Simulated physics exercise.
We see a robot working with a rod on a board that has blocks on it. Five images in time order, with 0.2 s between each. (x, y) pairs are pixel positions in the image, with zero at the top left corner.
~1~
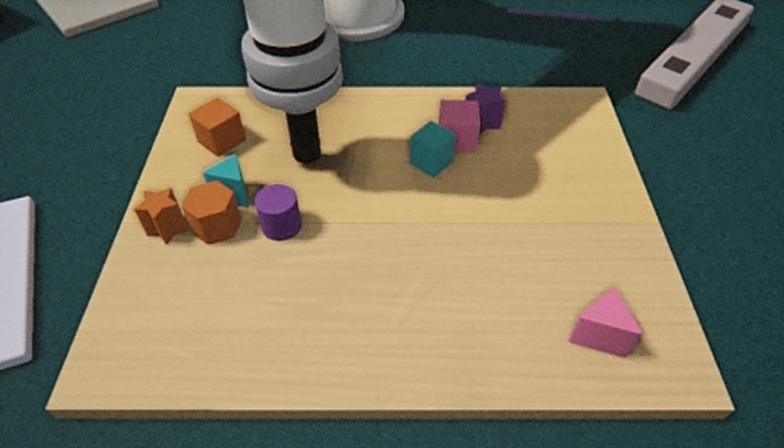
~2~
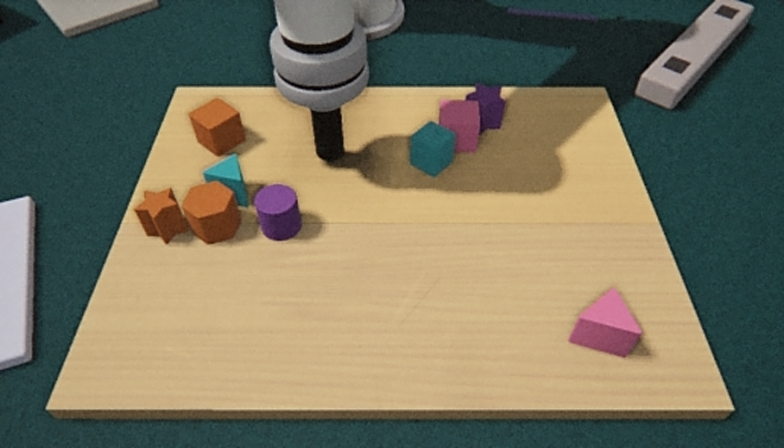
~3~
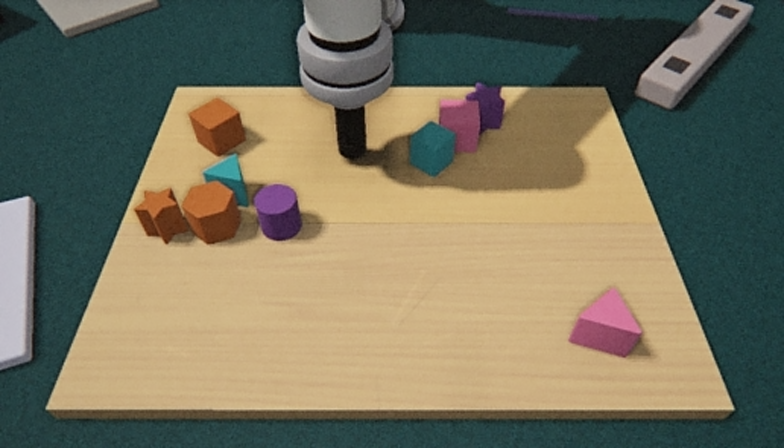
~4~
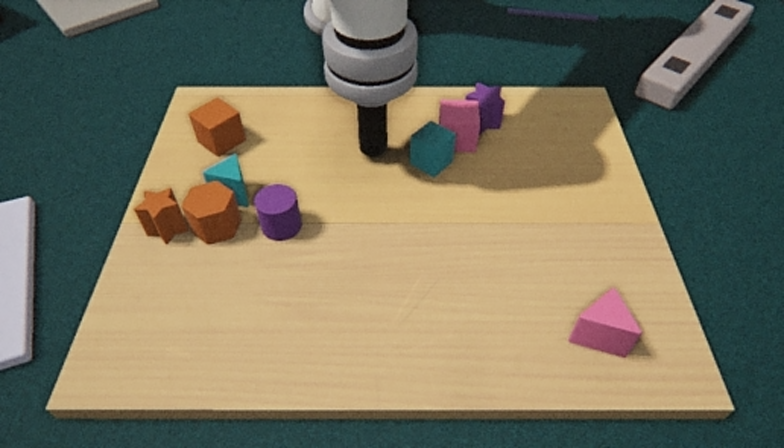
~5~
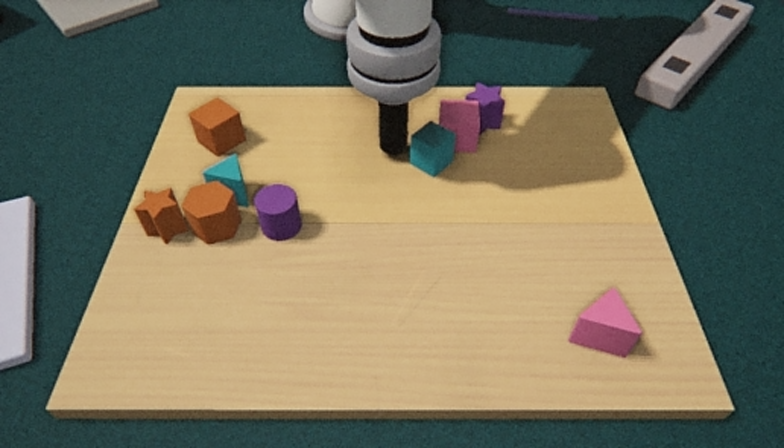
A robot arm with a black rod slid steadily to the right across the back of a wooden board, drawing close beside a turquoise block, while all the colored blocks stayed still.
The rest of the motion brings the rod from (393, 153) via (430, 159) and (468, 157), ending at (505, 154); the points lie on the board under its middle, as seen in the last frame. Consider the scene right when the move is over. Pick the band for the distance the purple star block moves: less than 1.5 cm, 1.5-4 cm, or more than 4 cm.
Of the three bands, it's 1.5 to 4 cm.
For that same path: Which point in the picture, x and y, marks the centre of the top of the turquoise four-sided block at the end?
It is going to be at (505, 148).
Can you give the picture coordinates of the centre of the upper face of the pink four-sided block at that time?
If I read the scene right, the answer is (490, 103).
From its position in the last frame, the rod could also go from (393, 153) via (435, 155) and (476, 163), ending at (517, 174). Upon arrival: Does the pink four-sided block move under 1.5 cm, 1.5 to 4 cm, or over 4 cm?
It slides somewhere between 1.5 and 4 cm.
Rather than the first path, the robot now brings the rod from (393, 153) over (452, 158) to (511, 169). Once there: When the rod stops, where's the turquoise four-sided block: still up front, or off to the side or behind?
The block gets away.
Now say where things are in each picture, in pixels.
Tip of the rod (307, 155), middles of tops, turquoise four-sided block (433, 134), pink four-sided block (460, 111), purple star block (487, 94), in the first picture.
Rod (330, 153), nothing pushed, in the second picture.
Rod (353, 150), nothing pushed, in the third picture.
Rod (373, 148), nothing pushed, in the fourth picture.
Rod (393, 146), turquoise four-sided block (433, 134), pink four-sided block (460, 111), purple star block (487, 94), in the fifth picture.
On the path given first. One third of the way, rod (432, 152); turquoise four-sided block (464, 140).
Two thirds of the way, rod (470, 150); turquoise four-sided block (496, 145), turned 20° clockwise; pink four-sided block (479, 104), turned 40° anticlockwise; purple star block (495, 84).
At the end, rod (507, 147); turquoise four-sided block (505, 148), turned 40° clockwise; pink four-sided block (490, 103), turned 90° anticlockwise; purple star block (496, 80).
